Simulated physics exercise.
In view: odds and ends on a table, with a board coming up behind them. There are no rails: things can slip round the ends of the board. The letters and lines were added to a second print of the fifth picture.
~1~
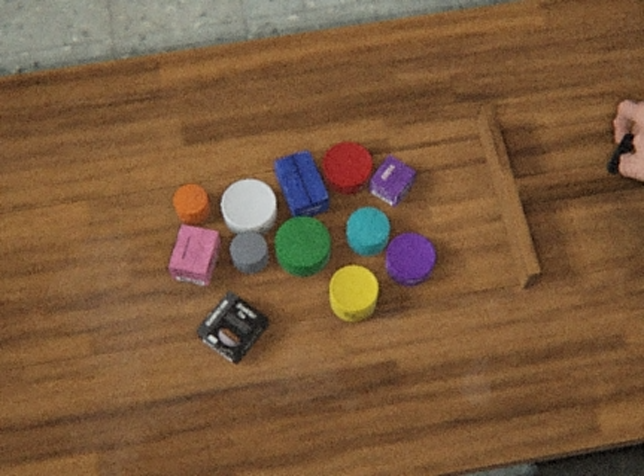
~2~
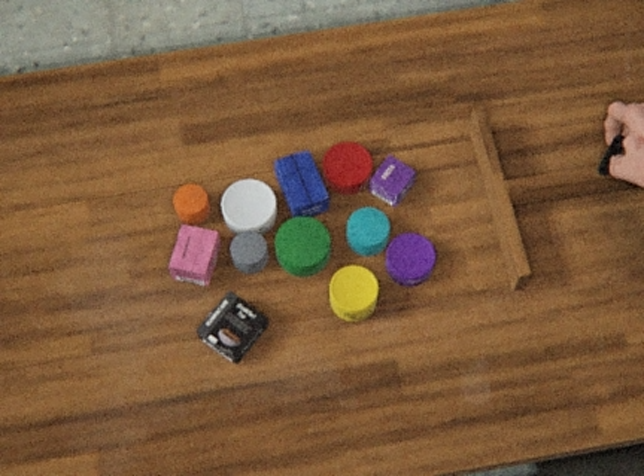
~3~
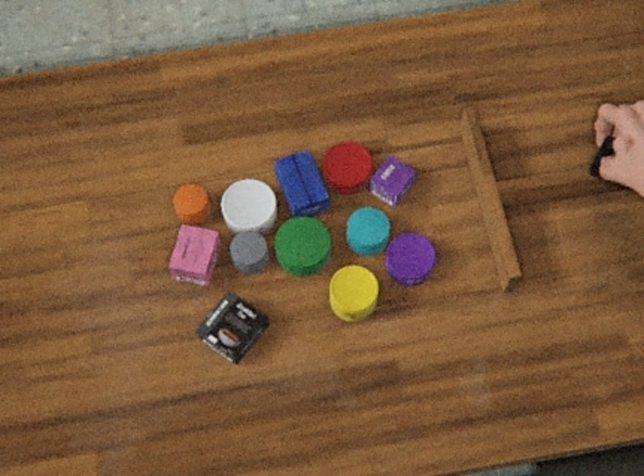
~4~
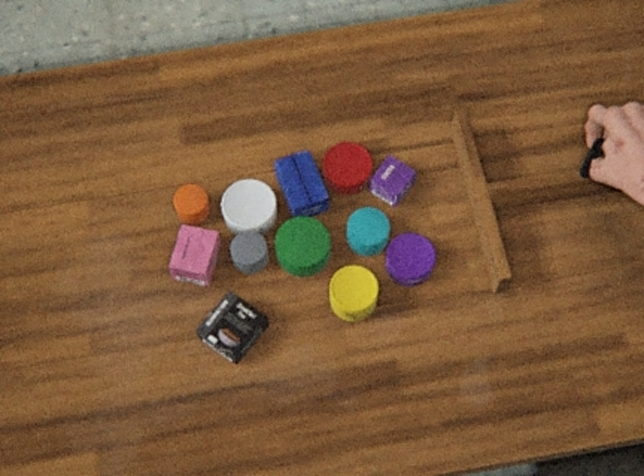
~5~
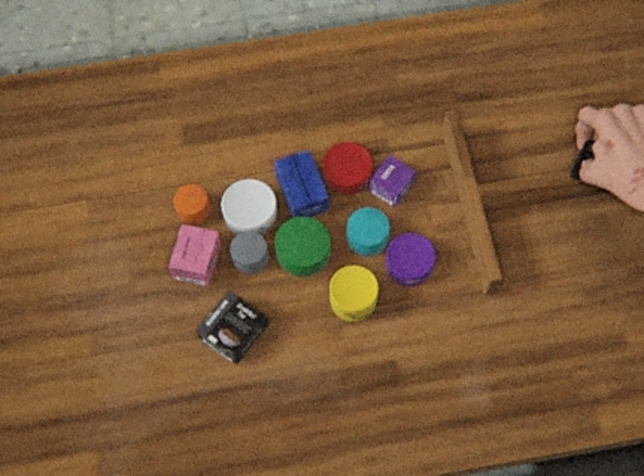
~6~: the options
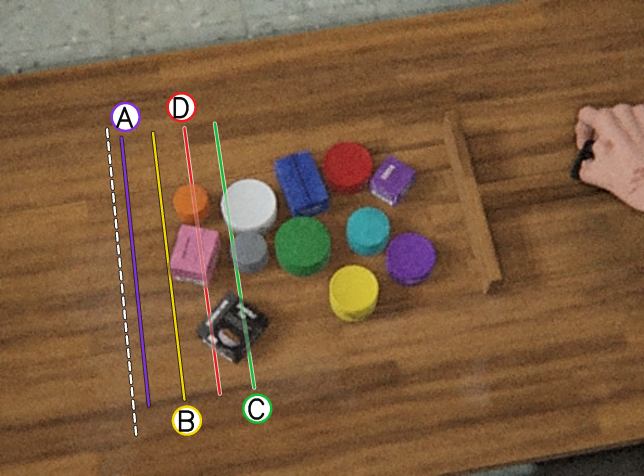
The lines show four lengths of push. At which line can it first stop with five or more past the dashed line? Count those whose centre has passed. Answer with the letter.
As far as mark B.
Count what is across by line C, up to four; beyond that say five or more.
It has one across.
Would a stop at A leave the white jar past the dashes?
By then, yes.
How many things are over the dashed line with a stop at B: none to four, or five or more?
In all, five or more.
On the copy, A at (134, 263); B at (168, 258); C at (233, 248); D at (201, 253); the dashed line at (120, 270).
On B. First, board (365, 208); pink packet (195, 255); orange tin (192, 205); none across.
Then, board (256, 226); pink packet (118, 254); grey pot (156, 257); none across.
Finally, board (167, 240); pink packet (41, 256); grey pot (74, 273); five across.
By contrast, A gets nine across, but is farther than needed; C gets only one across; D gets only two across.
